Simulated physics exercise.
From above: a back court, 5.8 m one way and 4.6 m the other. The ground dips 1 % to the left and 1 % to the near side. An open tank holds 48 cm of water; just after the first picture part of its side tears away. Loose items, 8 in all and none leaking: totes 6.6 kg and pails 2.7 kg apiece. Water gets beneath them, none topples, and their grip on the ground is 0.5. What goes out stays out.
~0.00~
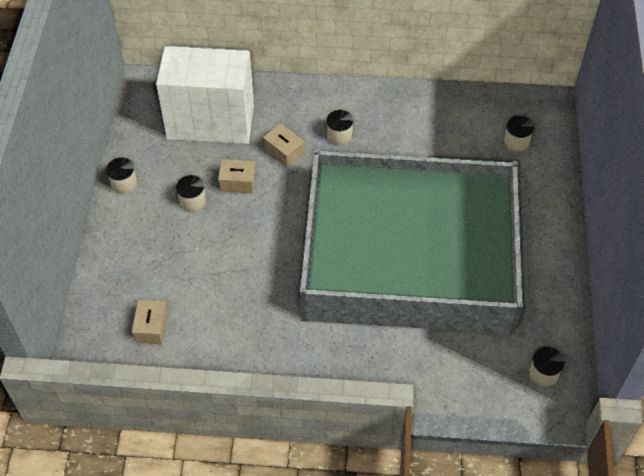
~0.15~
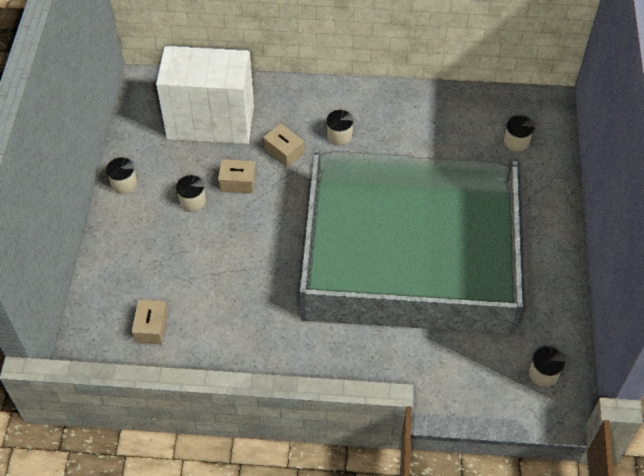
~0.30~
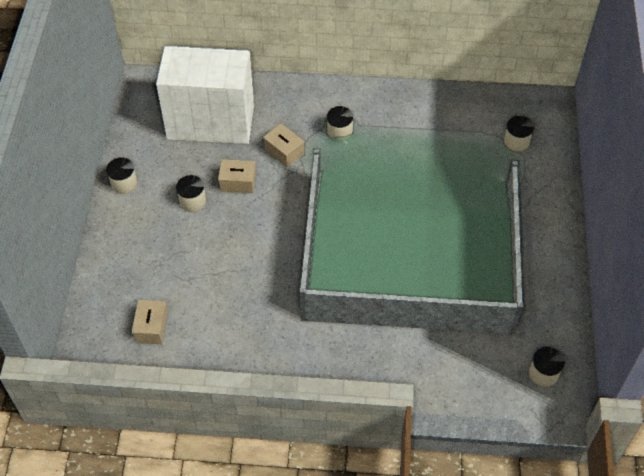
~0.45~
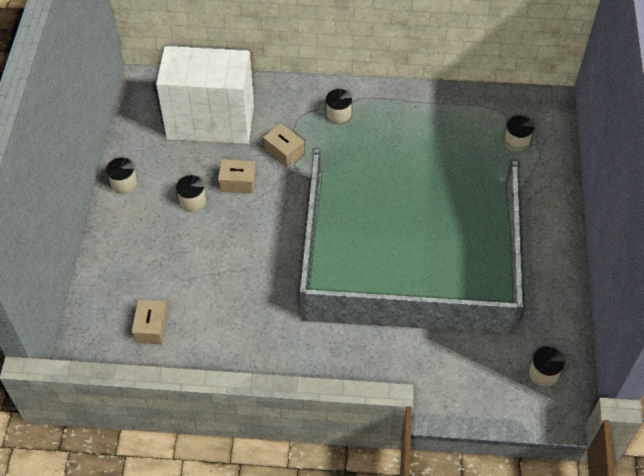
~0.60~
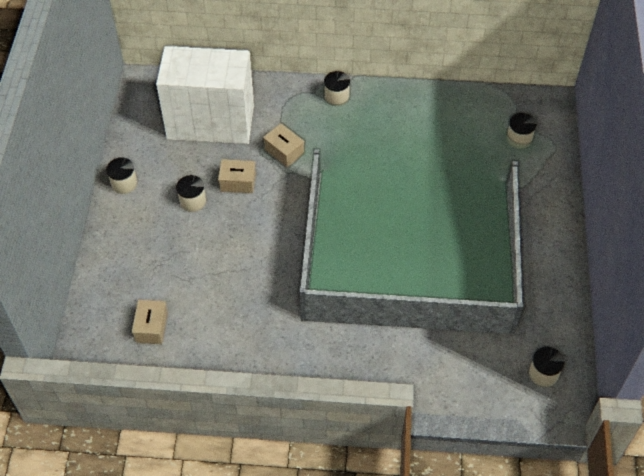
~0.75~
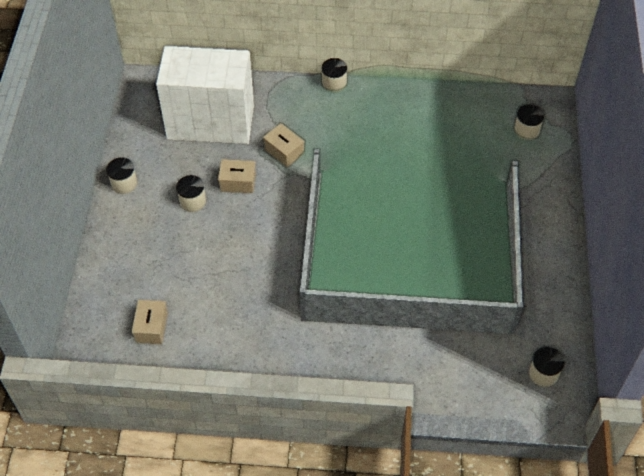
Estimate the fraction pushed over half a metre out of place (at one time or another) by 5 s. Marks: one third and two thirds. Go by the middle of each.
That comes to two thirds or more.
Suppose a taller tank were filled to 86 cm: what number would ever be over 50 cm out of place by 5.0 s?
Then 8.
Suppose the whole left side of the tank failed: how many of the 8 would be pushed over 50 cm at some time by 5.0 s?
Then 5.
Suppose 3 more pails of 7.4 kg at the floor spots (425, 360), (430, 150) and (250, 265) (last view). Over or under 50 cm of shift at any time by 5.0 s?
In turn: Less, more, less.
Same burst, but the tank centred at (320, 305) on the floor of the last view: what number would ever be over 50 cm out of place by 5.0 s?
In that case 7 of them.
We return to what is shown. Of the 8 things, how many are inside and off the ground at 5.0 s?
I count 3.
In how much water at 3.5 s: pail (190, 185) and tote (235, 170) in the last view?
About 3 and 5 cm.
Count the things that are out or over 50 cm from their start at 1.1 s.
By then 2.
After 1.1 s 2 of 8 are over 50 cm from their spots; 1 afloat.
After 2.2 s 1 of 8 are over 50 cm from their spots; 2 afloat.
After 3.5 s 3 of 8 are over 50 cm from their spots; 2 afloat.
After 5.0 s 8 of 8 are over 50 cm from their spots, and 8 have been at some point; 3 afloat.
